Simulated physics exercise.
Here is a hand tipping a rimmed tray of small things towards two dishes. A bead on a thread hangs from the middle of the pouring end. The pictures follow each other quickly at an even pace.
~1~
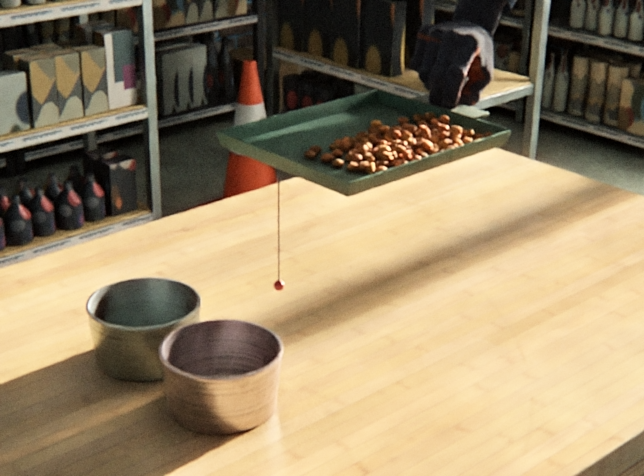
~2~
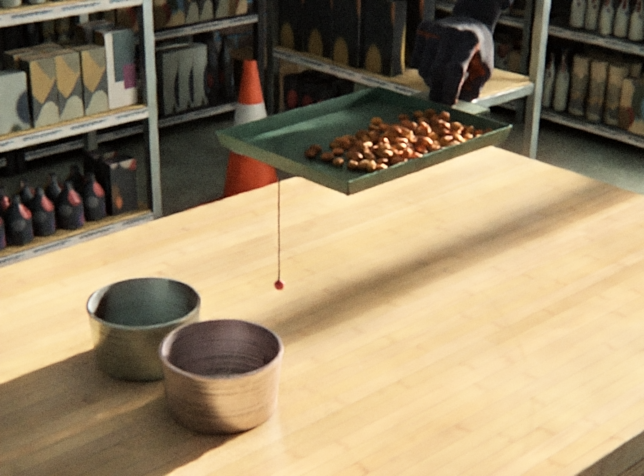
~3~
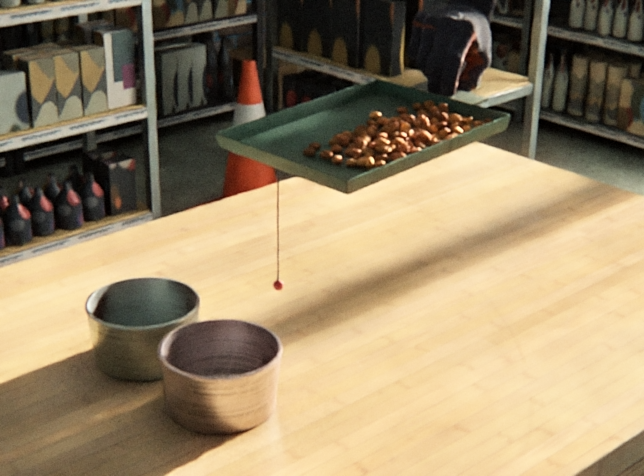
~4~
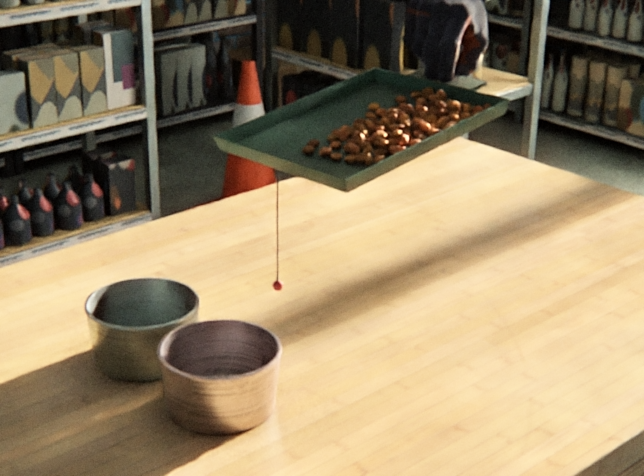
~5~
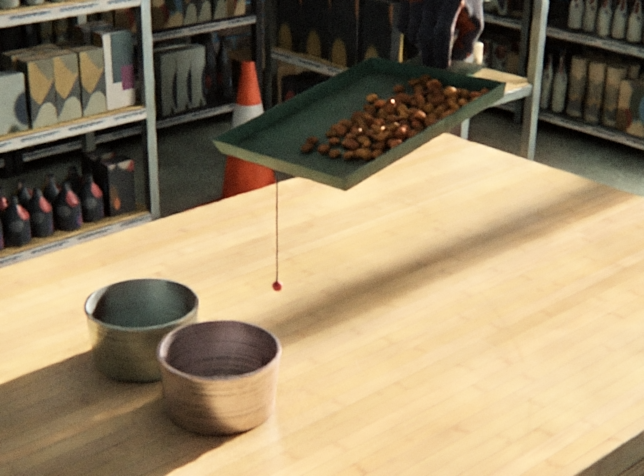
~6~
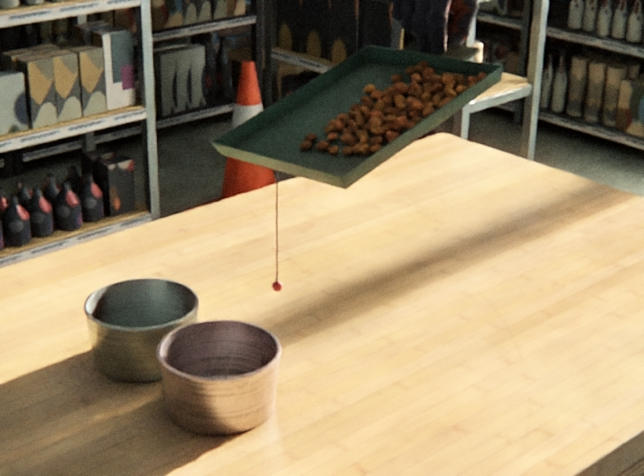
In a storeroom with stocked shelves and an orange cone, a dark-gloved hand holds a green tray of small brown pieces above a wooden table with two round bowls. The tray's far end rises steadily, tilting it towards its near left corner, while the pieces stay bunched together and the red bead hangs nearly still.
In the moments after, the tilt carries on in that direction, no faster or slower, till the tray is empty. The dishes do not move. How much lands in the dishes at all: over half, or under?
The two hold less than half of the load.
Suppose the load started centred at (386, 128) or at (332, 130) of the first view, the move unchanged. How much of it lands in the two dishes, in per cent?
In turn 20 and 20 in a hundred.
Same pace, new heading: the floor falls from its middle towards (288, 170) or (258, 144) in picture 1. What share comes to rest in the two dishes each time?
In turn 20 and 0 in a hundred.
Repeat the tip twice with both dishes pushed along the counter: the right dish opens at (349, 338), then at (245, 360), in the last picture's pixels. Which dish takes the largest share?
The first try: The left-hand dish. The second: Left.
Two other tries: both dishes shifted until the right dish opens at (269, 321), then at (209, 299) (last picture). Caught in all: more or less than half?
At the first place more than half, at the second above a half.
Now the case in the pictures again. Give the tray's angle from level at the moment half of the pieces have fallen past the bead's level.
Near 80 degrees.
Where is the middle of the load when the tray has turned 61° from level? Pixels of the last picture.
Roughly at (252, 156).
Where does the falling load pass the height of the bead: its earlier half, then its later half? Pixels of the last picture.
Around (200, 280) and then (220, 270).
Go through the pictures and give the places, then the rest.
The first frame shows corners of the pouring end at (222, 131) and (349, 181), level; middle of the load at (408, 144), bits of cat kibble; left dish at (98, 341); right dish at (174, 391); bead on its thread at (279, 285).
The second frame shows corners of the pouring end at (222, 131) and (349, 180), level; middle of the load at (408, 141).
The third frame shows corners of the pouring end at (220, 133) and (347, 179), tipped barely, lowest at the left corner; middle of the load at (407, 135).
The fourth frame shows corners of the pouring end at (219, 135) and (345, 177), tipped a little, lowest at the left corner; middle of the load at (406, 126).
The fifth frame shows corners of the pouring end at (218, 138) and (343, 176), tipped a little, lowest at the left corner; middle of the load at (403, 117).
The sixth frame shows corners of the pouring end at (217, 141) and (341, 174), tipped clearly, lowest at the left corner; middle of the load at (401, 108); left dish at (96, 342); right dish at (172, 392).
Soon, tray tipped steeply; most on the tray; about a quarter in the air.
A while on, tray tipped past a quarter turn; about a quarter on the tray; a stray few in the right dish; a small part in the left dish; about half outside both; about a quarter in the air.
Towards the end, tray tipped past a quarter turn; a small part in the right dish; a small part in the left dish; most outside both.
Finally, tray tipped past a quarter turn; a small part in the right dish; a small part in the left dish; most outside both.
